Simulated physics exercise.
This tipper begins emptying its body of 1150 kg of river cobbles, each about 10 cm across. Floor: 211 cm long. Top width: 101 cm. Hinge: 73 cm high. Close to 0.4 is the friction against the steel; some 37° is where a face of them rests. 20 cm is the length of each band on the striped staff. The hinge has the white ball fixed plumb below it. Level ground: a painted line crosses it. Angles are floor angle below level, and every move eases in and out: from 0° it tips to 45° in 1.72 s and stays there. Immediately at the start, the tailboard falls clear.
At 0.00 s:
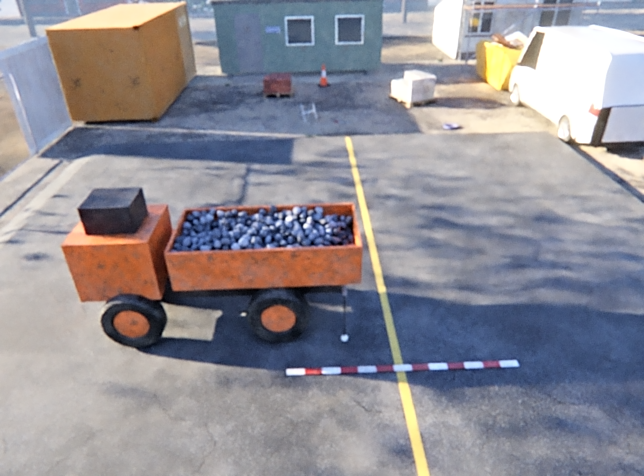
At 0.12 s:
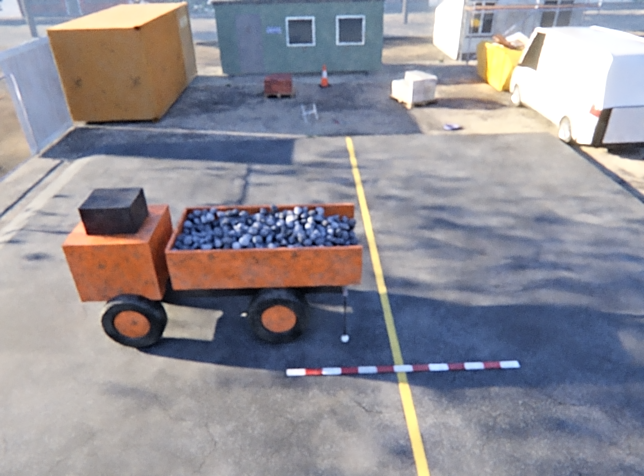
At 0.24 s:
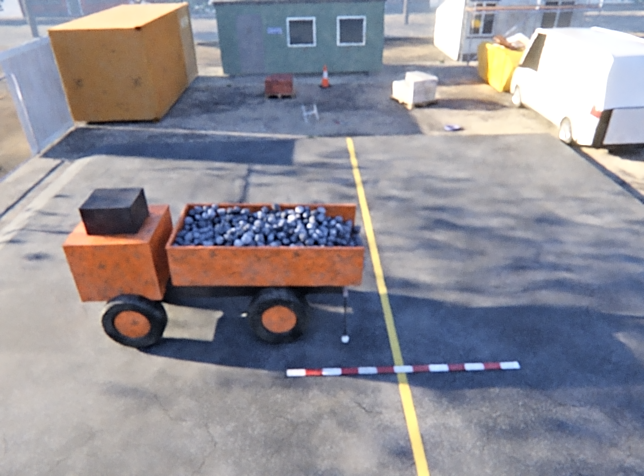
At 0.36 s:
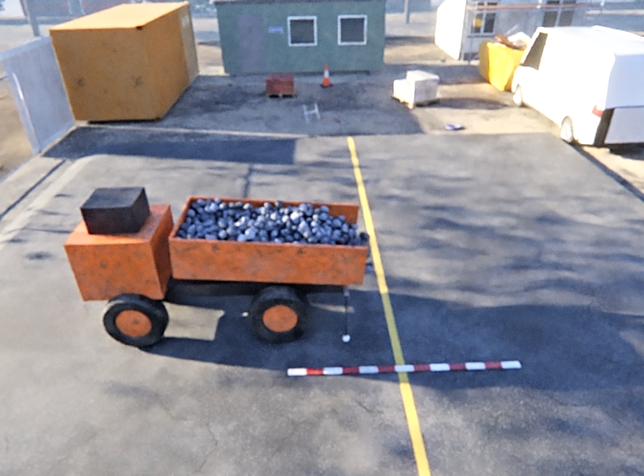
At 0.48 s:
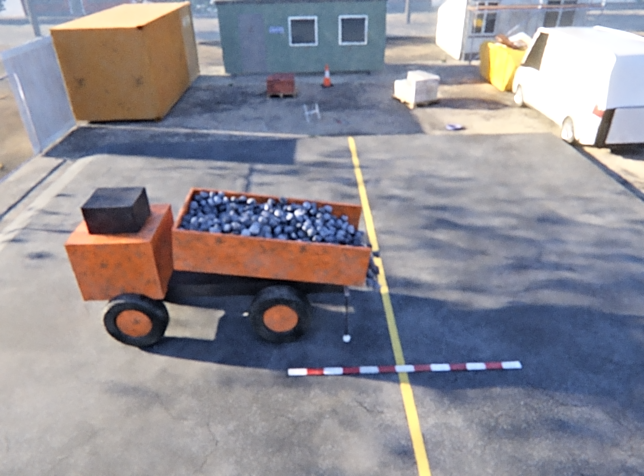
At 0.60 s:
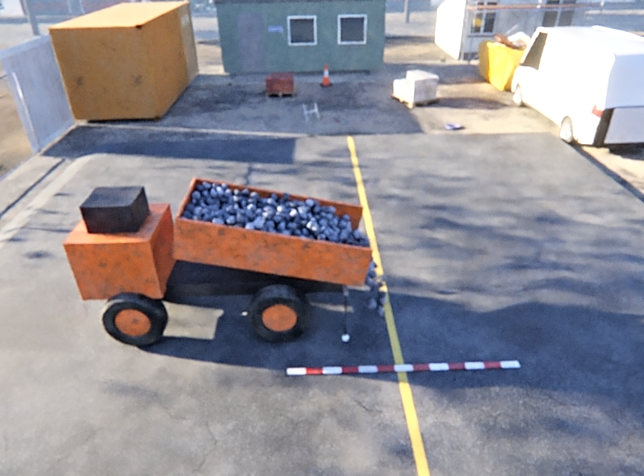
An orange truck with a black box on its cab stood on a paved yard and slowly raised the front of its stone-filled bed, and a few dark stones dropped off the right end.
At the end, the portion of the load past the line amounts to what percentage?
It amounts to roughly 80 per cent.
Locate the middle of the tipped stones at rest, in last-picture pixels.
Near (425, 303).
After 1.3 s the floor is at 38°; 79 % in the body, 15 % short of the line, 6 % past the line; the foremost stones are at (409, 292).
After 1.8 s the floor is at 45°; 32 % in the body, 28 % short of the line, 40 % past the line; the foremost stones are at (467, 297).
After 2.2 s the floor is at 45°; 4 % in the body, 28 % short of the line, 69 % past the line; the foremost stones are at (503, 291).
After 5.0 s the floor is at 45°; 0 % in the body, 21 % short of the line, 79 % past the line; the foremost stones are at (559, 302).
